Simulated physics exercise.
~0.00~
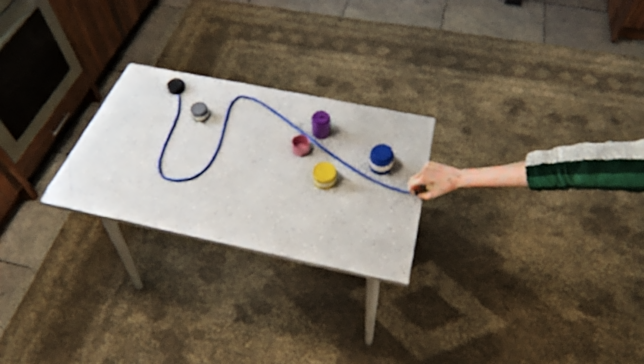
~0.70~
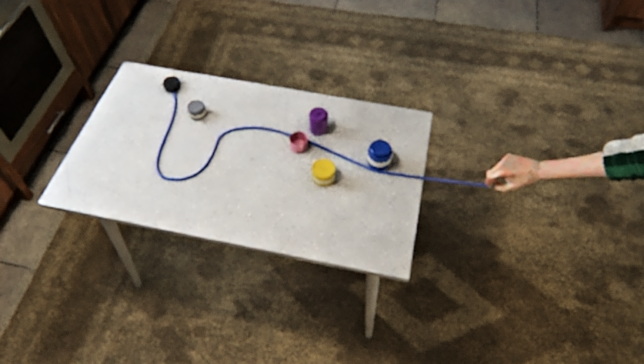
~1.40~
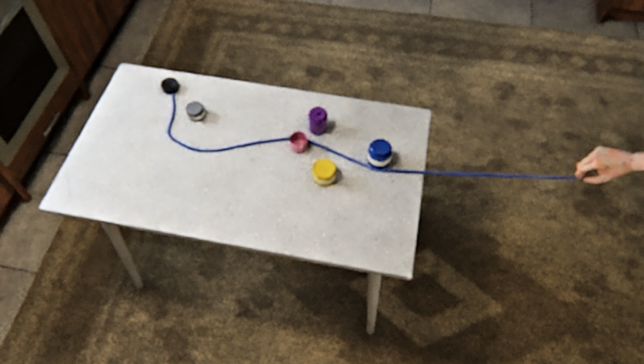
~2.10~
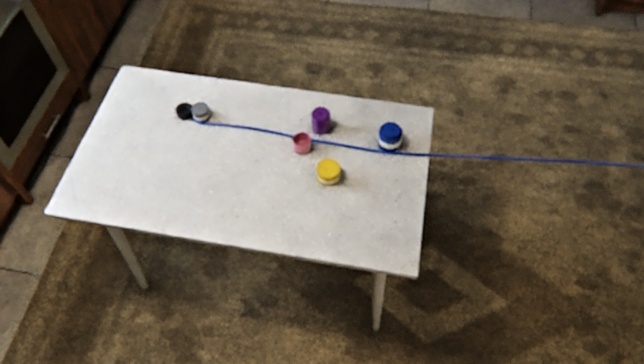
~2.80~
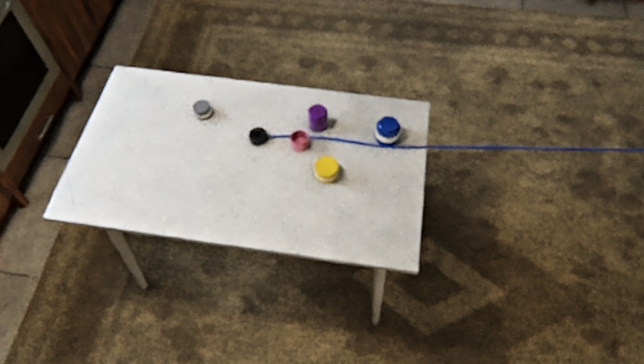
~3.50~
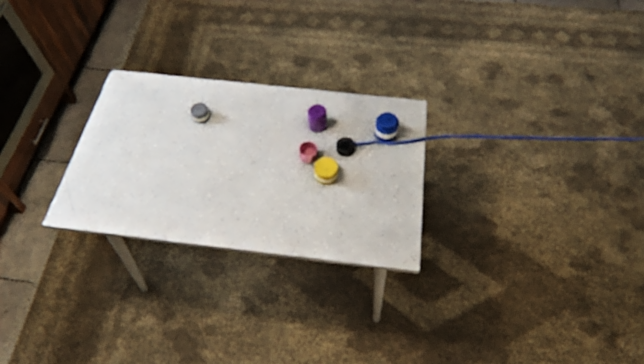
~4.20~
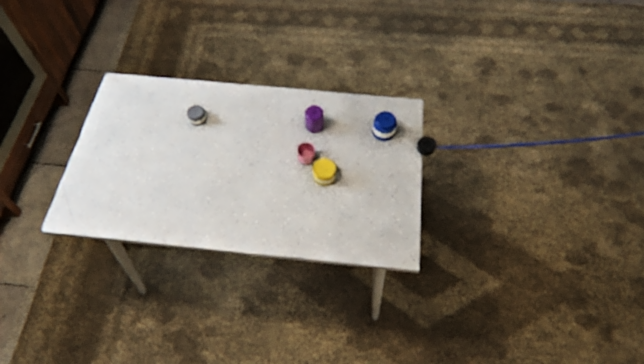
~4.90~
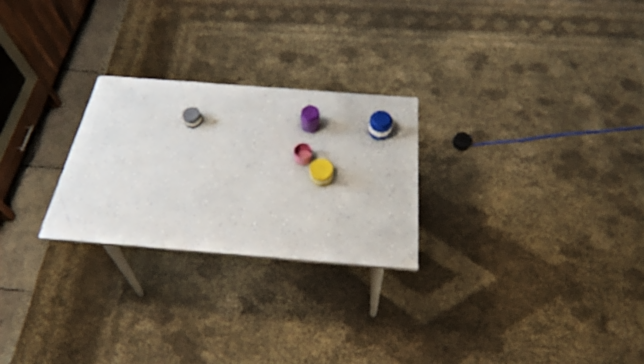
A blue cord with a black round piece at its far end lies in loose curves across a white table, among grey, purple, pink, yellow and blue containers. A hand at the right edge pulls the cord rightwards, and its bends gradually straighten while the black piece stays put. As the hand leaves view, the cord draws tight, nudging the blue jar slightly upward, and the black piece starts sliding past the grey tin. It reaches the pink cup and shifts it slightly towards the yellow tin, then passes below the blue jar. Finally it clears the table's right edge and hangs beyond it on the cord, leaving all five containers on top.
